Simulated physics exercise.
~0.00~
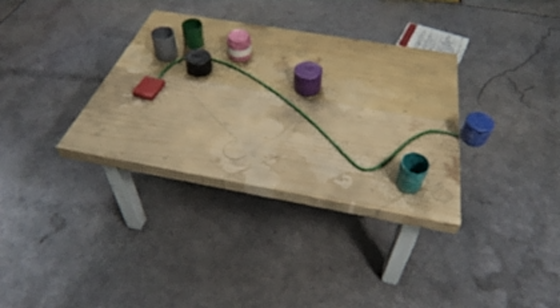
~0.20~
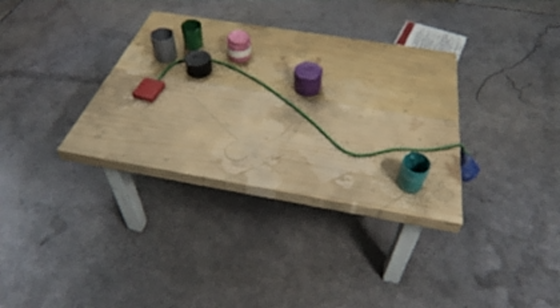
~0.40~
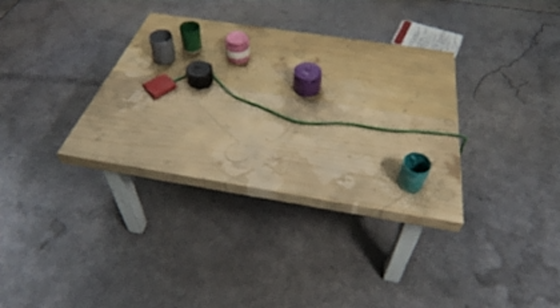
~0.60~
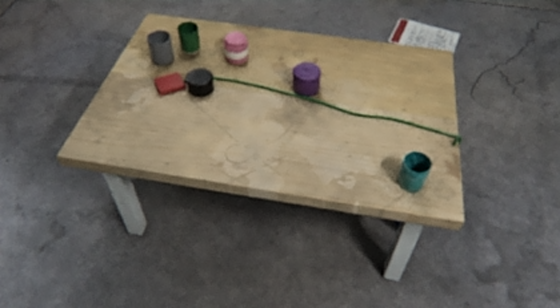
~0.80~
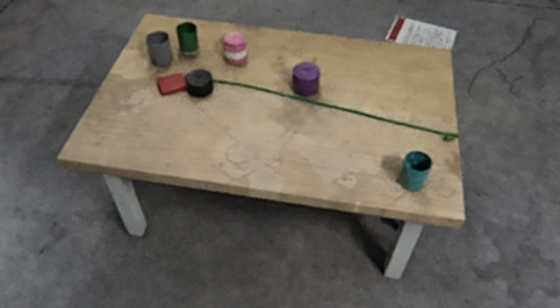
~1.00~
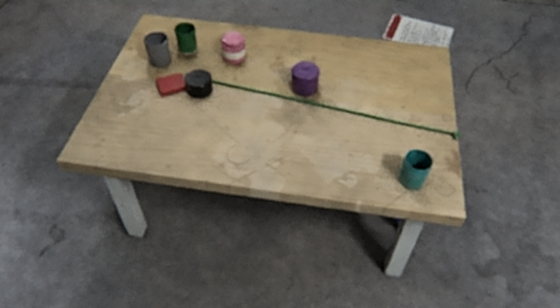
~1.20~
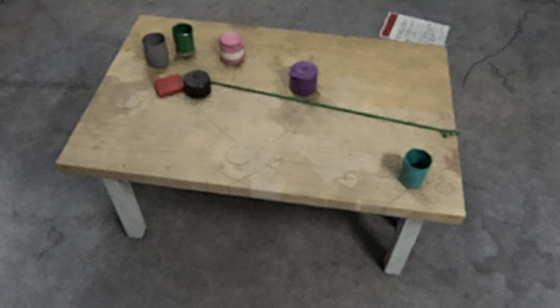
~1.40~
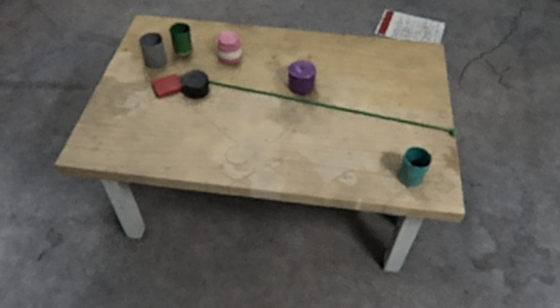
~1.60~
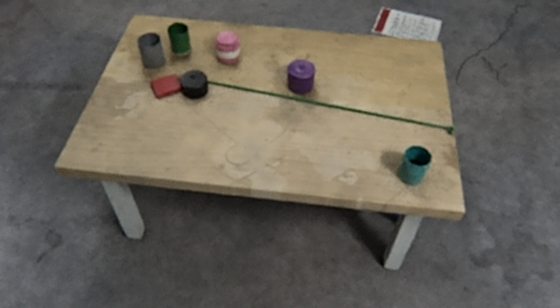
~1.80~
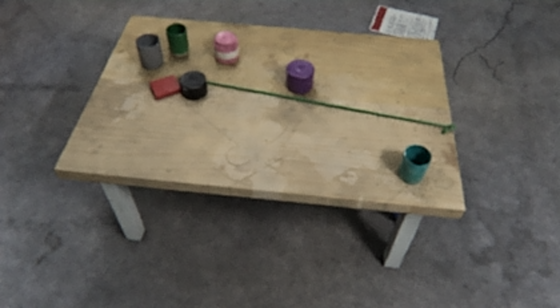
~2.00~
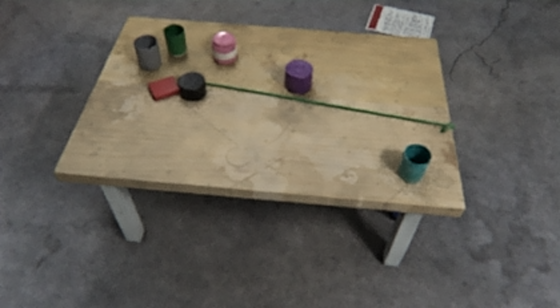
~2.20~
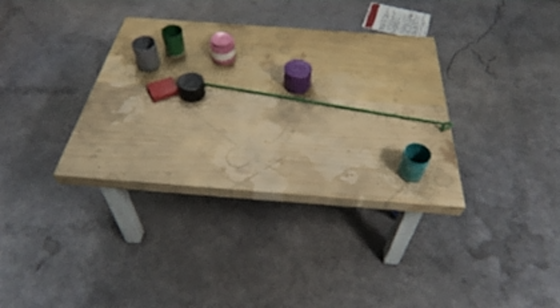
A blue speaker tips off the right edge of a pale wooden table, trailing a green cable across the top, seen from above on a grey concrete floor. Grey and green cups, a pink jar and a black tub stand at the far left near a flat red phone, with a purple tub toward the middle and a teal cup near the right corner. As the speaker drops out of sight, the curving cable straightens and drags the phone right against the black tub, which shifts slightly. The view drifts gently sideways while the cable stays stretched to the edge and everything else remains on top.
